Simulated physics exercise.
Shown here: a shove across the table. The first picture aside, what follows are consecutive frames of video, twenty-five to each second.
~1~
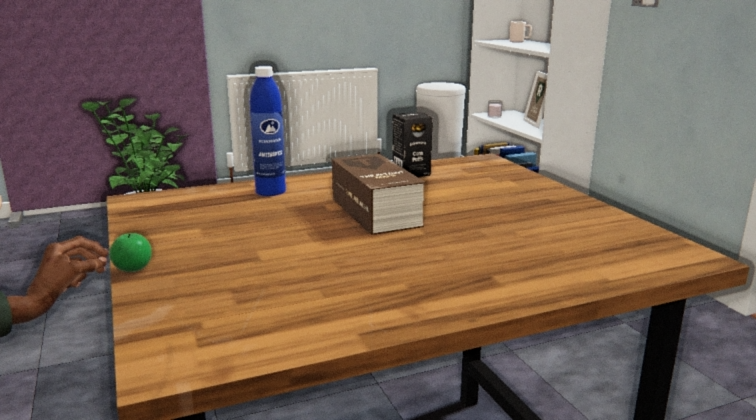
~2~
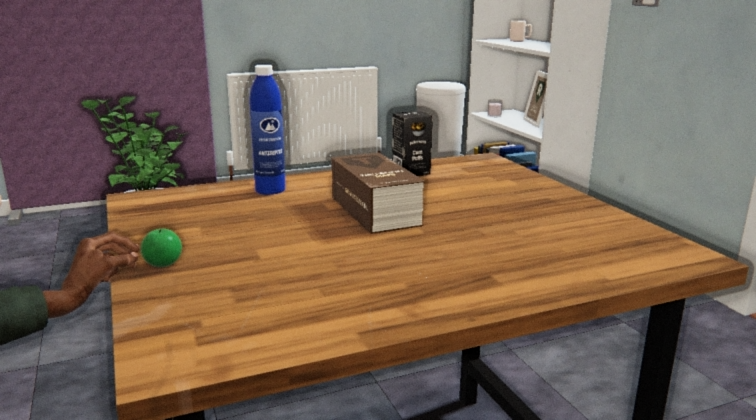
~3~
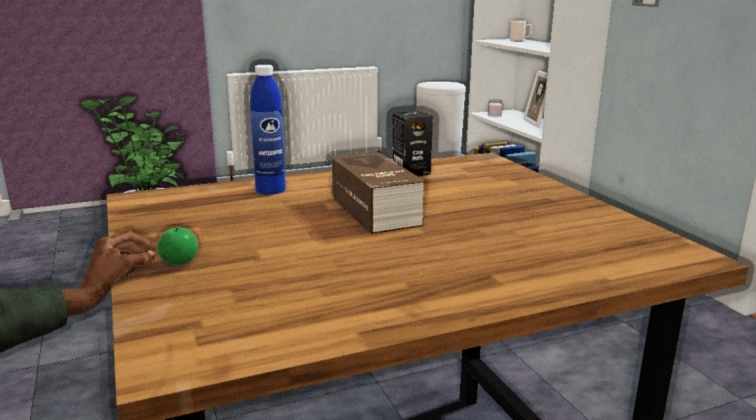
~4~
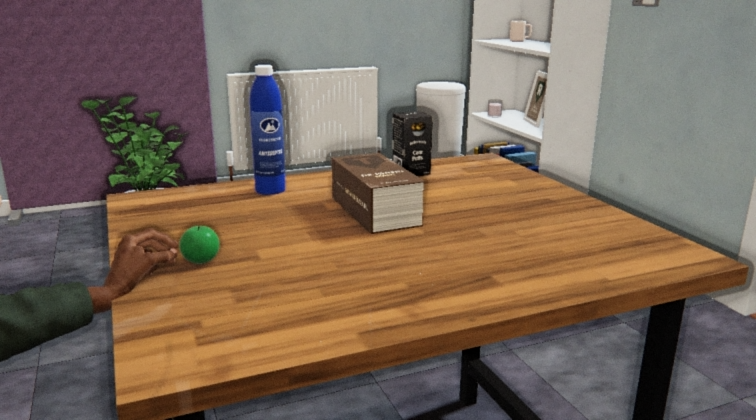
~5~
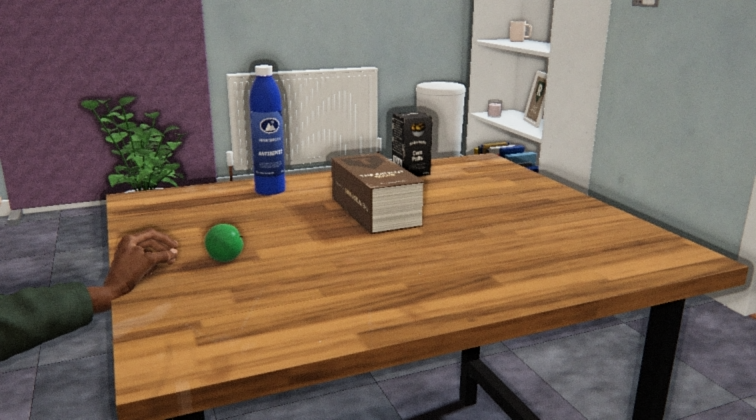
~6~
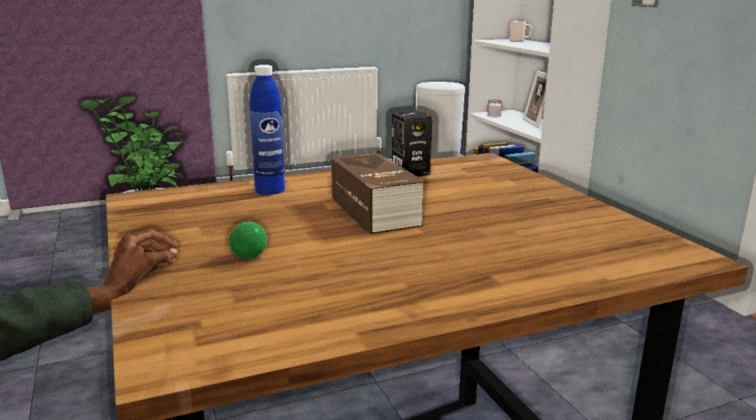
Green apple moving rightward across a wooden table, pushed by a hand at left, then separating from the fingers near a book.
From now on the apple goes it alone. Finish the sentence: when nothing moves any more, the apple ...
... is no longer on the table.
Then, 0.40 s past the last view, green apple displaced well along near (458, 222).
Then, 1.00 s past the last view, green apple now off the table.
Finally, off the table, green apple.
